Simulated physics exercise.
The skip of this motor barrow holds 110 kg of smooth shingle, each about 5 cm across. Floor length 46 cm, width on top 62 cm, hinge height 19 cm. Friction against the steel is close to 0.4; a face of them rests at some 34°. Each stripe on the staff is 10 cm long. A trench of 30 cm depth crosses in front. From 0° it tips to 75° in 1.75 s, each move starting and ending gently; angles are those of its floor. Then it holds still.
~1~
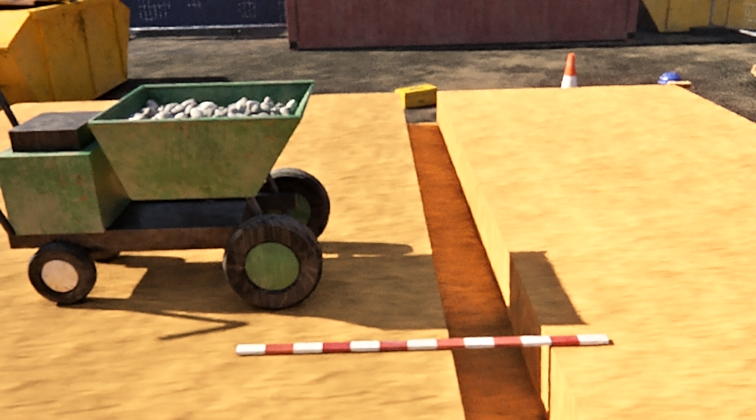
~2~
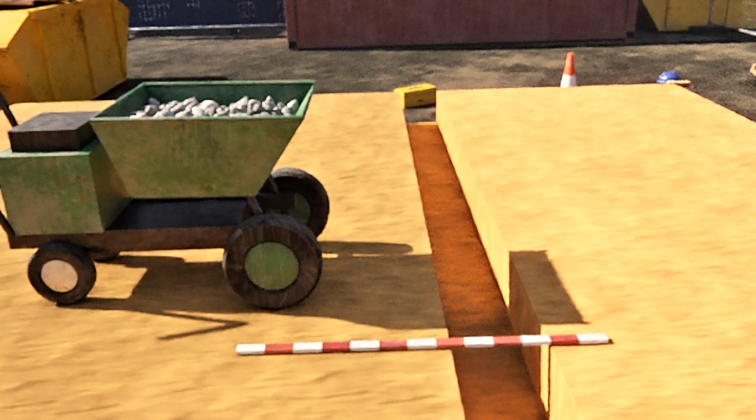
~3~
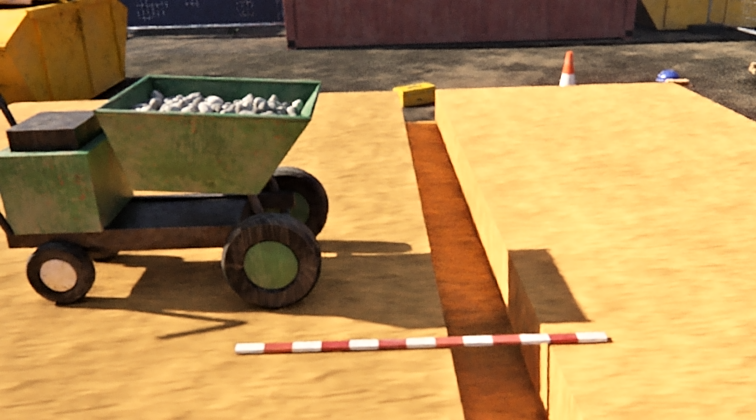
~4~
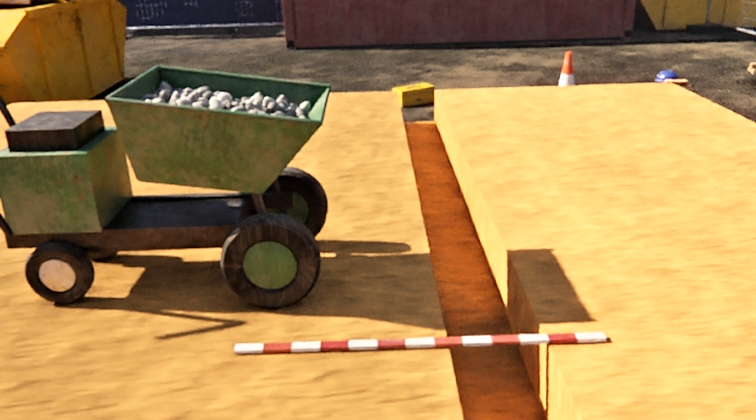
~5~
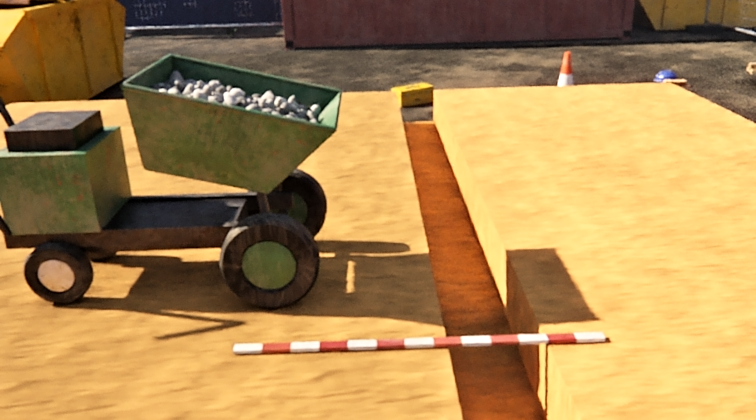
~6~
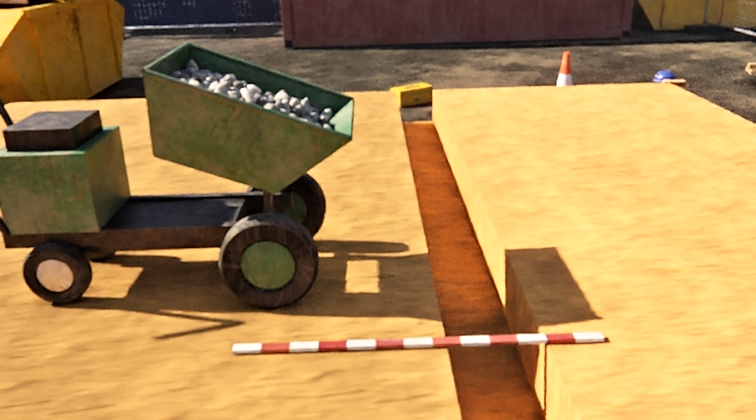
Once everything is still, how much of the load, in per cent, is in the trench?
Some 100 per cent of it.
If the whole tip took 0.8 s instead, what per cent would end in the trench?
Then about 95 per cent.
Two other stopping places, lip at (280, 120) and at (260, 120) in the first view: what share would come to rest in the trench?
First some 95, then 75 per cent.
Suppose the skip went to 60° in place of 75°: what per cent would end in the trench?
In that case some 65 per cent.
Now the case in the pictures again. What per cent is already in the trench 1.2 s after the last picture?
Some 60 per cent.
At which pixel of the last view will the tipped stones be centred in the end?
Near (472, 308).
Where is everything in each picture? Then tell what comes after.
In the first frame, the skip is at 0°, its lip at (301, 118); the top of the load is at (213, 110).
In the second frame, lip at (303, 118), floor tilted 1°, highest stones at (201, 109).
In the third frame, lip at (310, 119), floor tilted 4°, highest stones at (178, 105).
In the fourth frame, the skip is at 8°, its lip at (321, 123); the top of the load is at (167, 95).
In the fifth frame, the skip is at 14°, its lip at (336, 130); the top of the load is at (176, 85).
In the sixth frame, lip at (351, 139), floor tilted 20°, highest stones at (193, 75).
Then, 0.7 s after the last picture the floor is at 63°, 98 % in the skip, 1 % short of the trench, 1 % in the trench; the foremost stones are at (444, 219).
Then, 1.2 s after the last picture the floor is at 75°, 41 % in the skip, 59 % in the trench; the foremost stones are at (509, 309).
Then, 1.6 s after the last picture the floor is at 75°, 17 % in the skip, 83 % in the trench; the foremost stones are at (508, 312).
Then, 3.6 s after the last picture the floor is at 75°, 0 % in the skip, 100 % in the trench; the foremost stones are at (510, 315).
